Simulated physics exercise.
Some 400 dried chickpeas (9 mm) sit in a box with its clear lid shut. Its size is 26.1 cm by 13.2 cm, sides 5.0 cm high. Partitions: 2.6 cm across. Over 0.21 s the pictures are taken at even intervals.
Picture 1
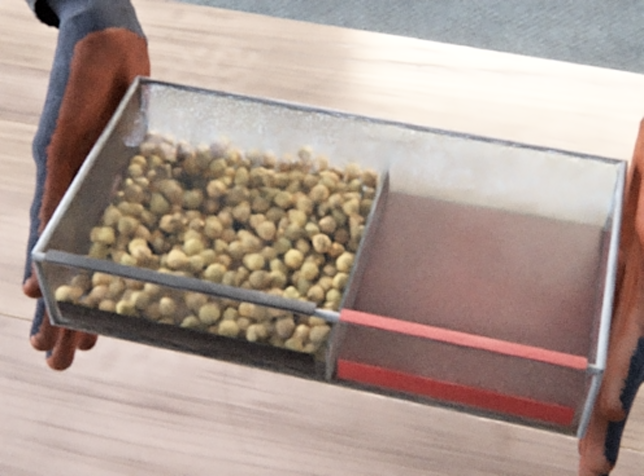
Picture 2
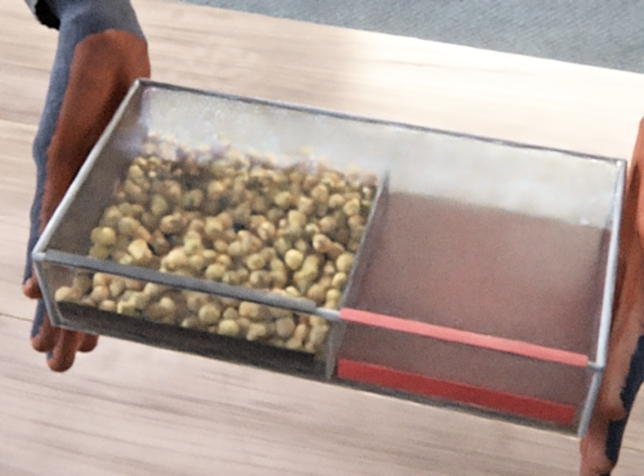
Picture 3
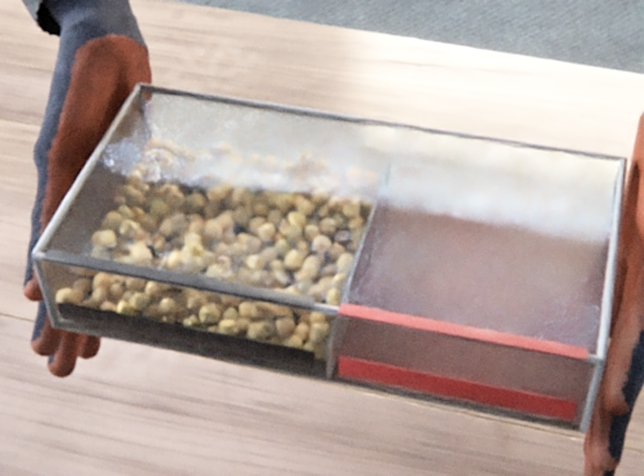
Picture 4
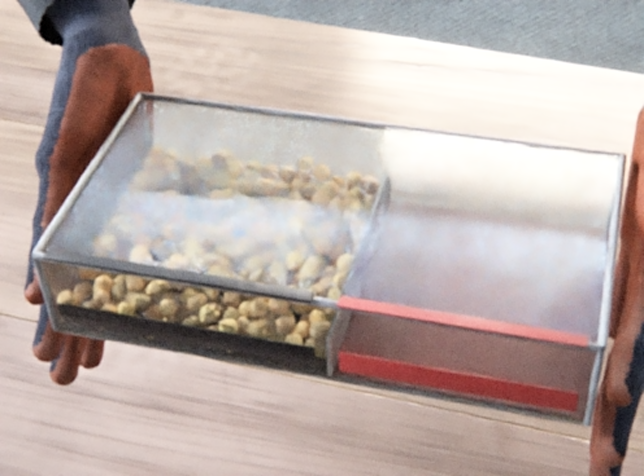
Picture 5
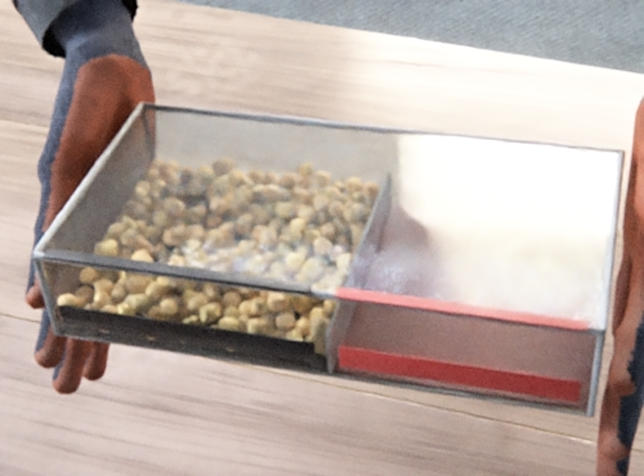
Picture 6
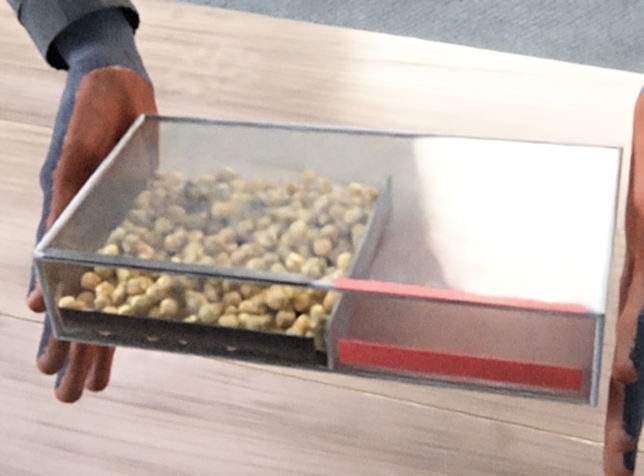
A clear, shallow box with dried chickpeas filling its left compartment and a red-edged, empty-looking right compartment is held at both ends by hands in orange and dark gloves. It is seen from above at an angle, over a pale wood-like surface with a grey area behind. The hands gradually tilt the box while a bright white reflection slides across the lid and settles over the right side.
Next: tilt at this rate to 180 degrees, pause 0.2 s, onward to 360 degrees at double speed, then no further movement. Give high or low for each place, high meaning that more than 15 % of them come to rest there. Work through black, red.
Black compartment: High, red compartment: High.
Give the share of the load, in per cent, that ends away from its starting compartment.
About 35 %.
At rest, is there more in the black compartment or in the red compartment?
Comparing the two, more of the load settles in the black compartment.
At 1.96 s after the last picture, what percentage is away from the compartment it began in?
About 0 per cent.
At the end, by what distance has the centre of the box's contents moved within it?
It moves some 7.5 cm in all.
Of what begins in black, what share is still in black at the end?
That works out to around 60 per cent.
Then, 1.07 s after the last picture, tilt 103 degrees; black 100 %; middle of all pieces near (264, 377).
Then, 1.96 s after the last picture, tilt 178 degrees; black 100 %; middle of all pieces near (296, 391).
Then, 2.78 s after the last picture, tilt 98 degrees; black 75 %, red 25 %; middle of all pieces near (285, 297).
Then, 3.57 s after the last picture, tilt 0 degrees; black 65 %, red 35 %; middle of all pieces near (323, 318).
In the end, black 65 %, red 35 %.
